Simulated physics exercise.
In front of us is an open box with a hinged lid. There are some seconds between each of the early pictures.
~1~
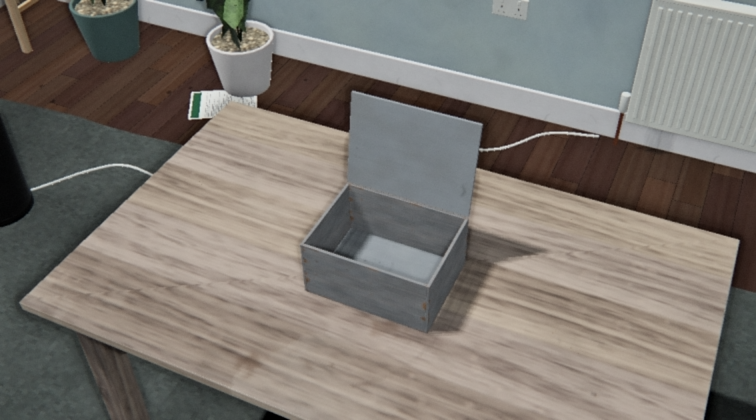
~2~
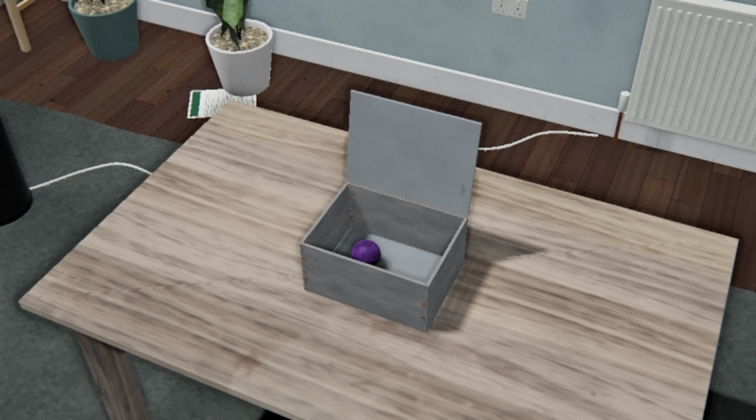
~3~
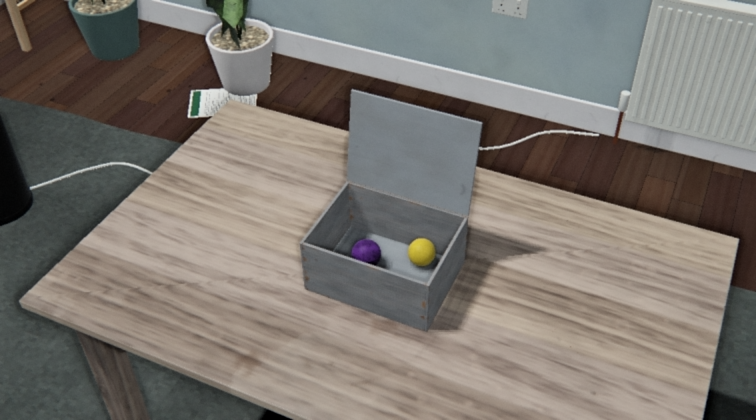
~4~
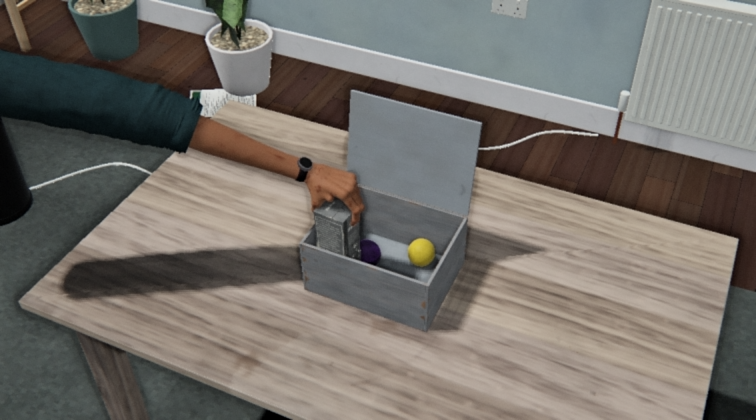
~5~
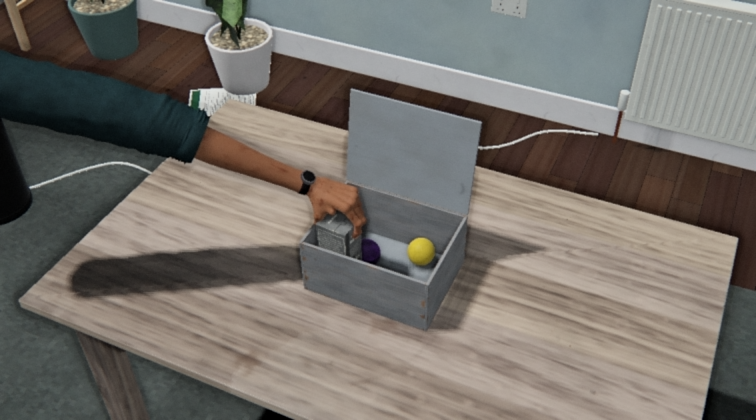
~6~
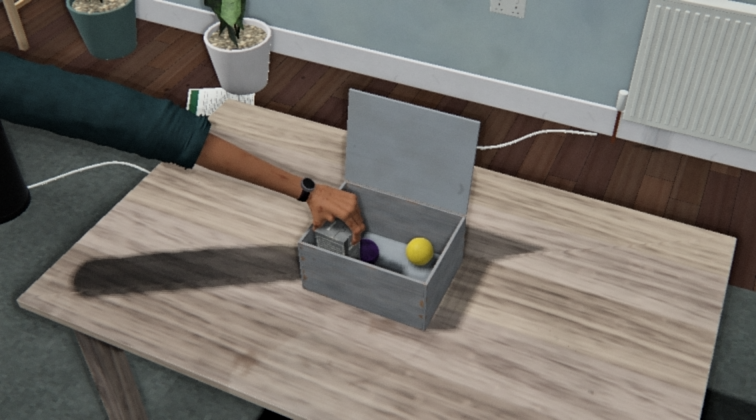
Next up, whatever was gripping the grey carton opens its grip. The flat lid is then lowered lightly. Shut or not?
In the end, the box is left open.
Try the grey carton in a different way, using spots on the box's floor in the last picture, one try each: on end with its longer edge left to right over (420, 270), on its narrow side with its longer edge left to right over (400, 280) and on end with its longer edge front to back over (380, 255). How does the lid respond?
First try: It gets propped open; second try: It comes fully down; third try: It comes fully down.
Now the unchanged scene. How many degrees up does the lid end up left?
Angle above rim: About 12°.
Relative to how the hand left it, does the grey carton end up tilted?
By the end the grey carton has kept its angle.
Then, 1.20 s past the last view, lid starting down.
Then, 1.60 s past the last view, lid 61° above the rim.
Then, 1.80 s past the last view, lid 34° above the rim.
Then, 1.90 s past the last view, lid 17° above the rim.
Finally, lid 12° above the rim; all 3 still in place. Final places as the last picture's camera would see them, grey carton near (339, 256).
